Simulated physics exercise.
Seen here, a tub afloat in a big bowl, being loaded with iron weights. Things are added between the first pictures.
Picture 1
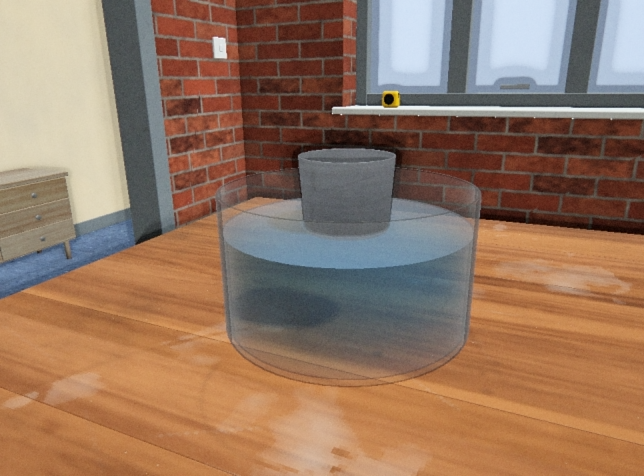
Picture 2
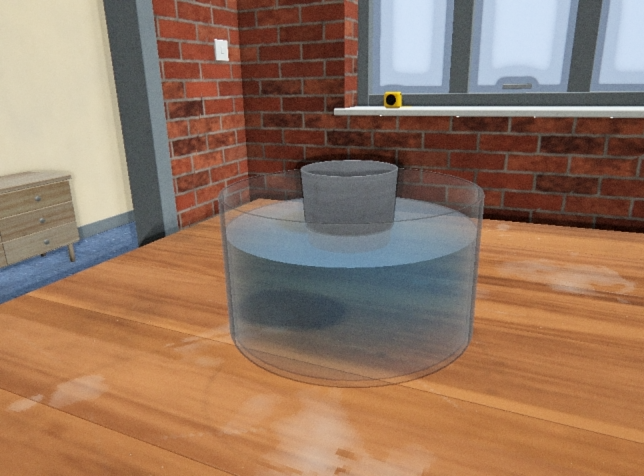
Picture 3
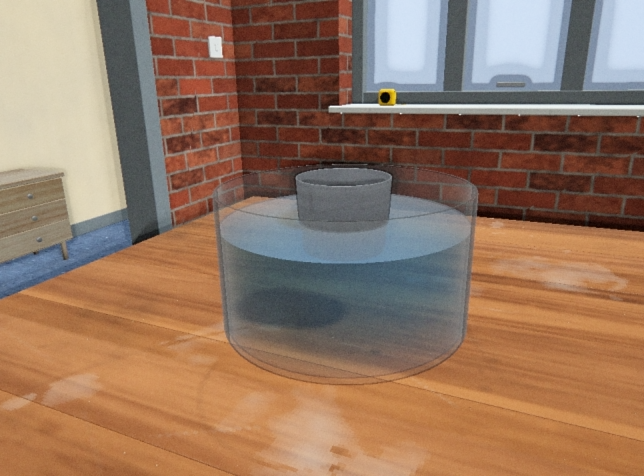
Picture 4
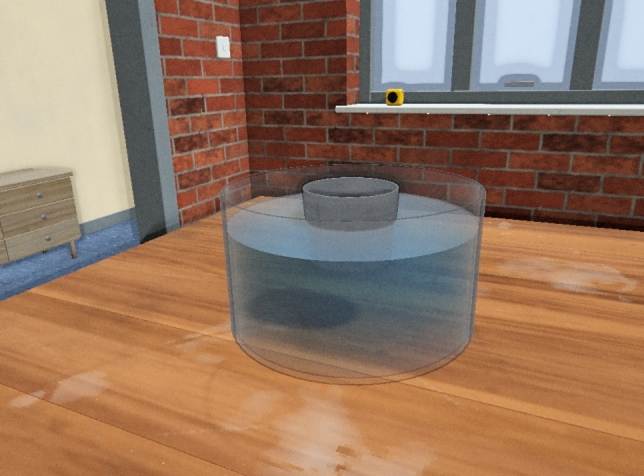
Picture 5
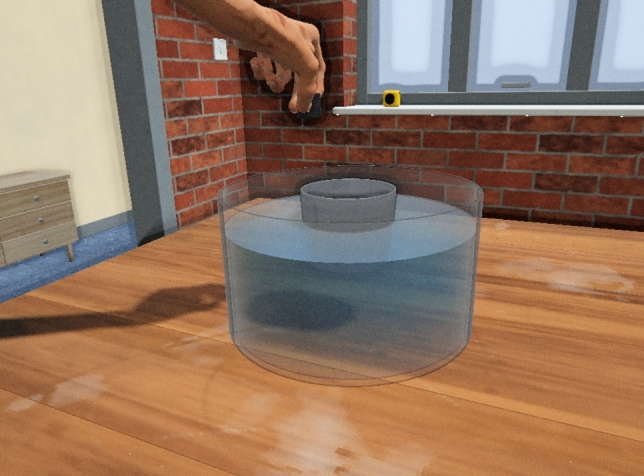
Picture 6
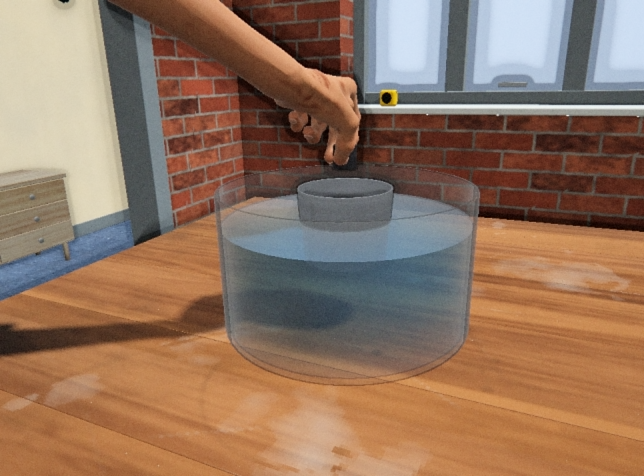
A small grey tub floats in a wide, clear bowl of bluish water on a wooden table, seen from slightly above in a room with red brick walls, a window at the upper right and a wooden cabinet at the left. The tub sits lower in the water by steps, while the view shifts very slightly from side to side. A bare arm then reaches in from the upper left, its hand holding a small dark object and moving right and down to just above the tub.
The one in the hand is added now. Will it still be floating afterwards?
It keeps floating.
Soon after, the iron weight is in and the tub dips.
Later, it steadies; about a third of its side above the surface.
In the end, the tub floats; about a third of its side above the surface.
